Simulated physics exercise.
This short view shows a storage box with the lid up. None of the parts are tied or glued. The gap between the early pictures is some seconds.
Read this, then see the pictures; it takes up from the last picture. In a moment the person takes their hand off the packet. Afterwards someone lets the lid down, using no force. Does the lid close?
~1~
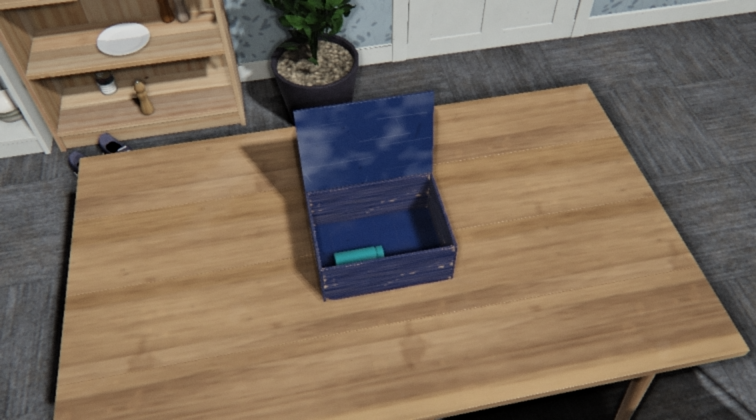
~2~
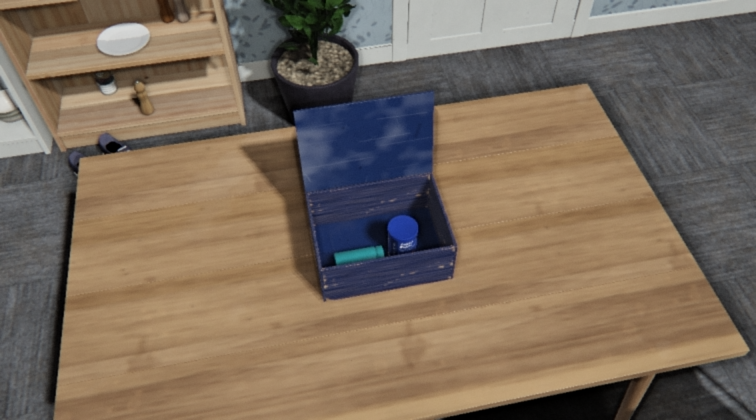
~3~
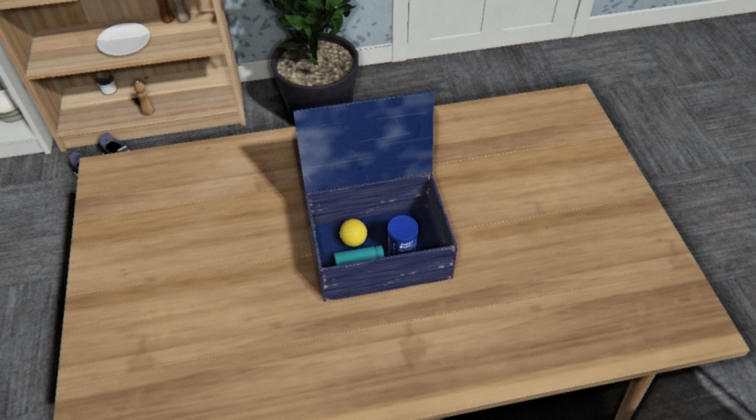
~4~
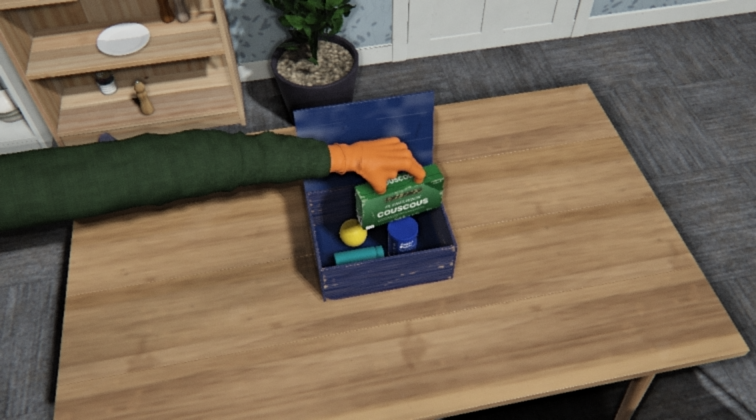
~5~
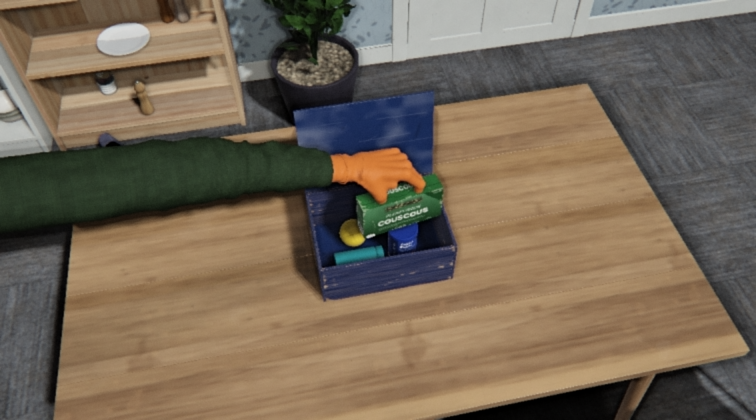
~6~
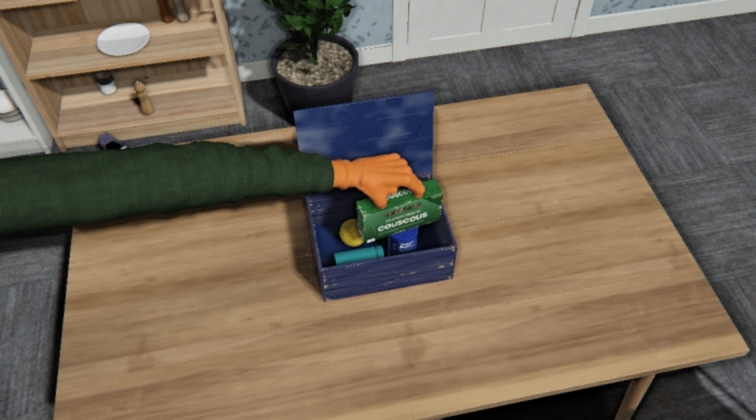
The gap remains.
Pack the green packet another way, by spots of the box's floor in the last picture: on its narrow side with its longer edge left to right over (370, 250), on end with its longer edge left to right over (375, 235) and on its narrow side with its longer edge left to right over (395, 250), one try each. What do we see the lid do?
First - shut down; second - shut down; third - not shut.
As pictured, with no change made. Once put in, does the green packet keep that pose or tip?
It keeps its pose.
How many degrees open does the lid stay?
Near 45°.
Then, 1.20 s later than the last frame, lid starting down.
Then, 1.60 s later than the last frame, lid 58° above the rim.
When it is over, lid 43° above the rim; all 4 as before. End places, in pixels of the last picture, green packet near (400, 212).
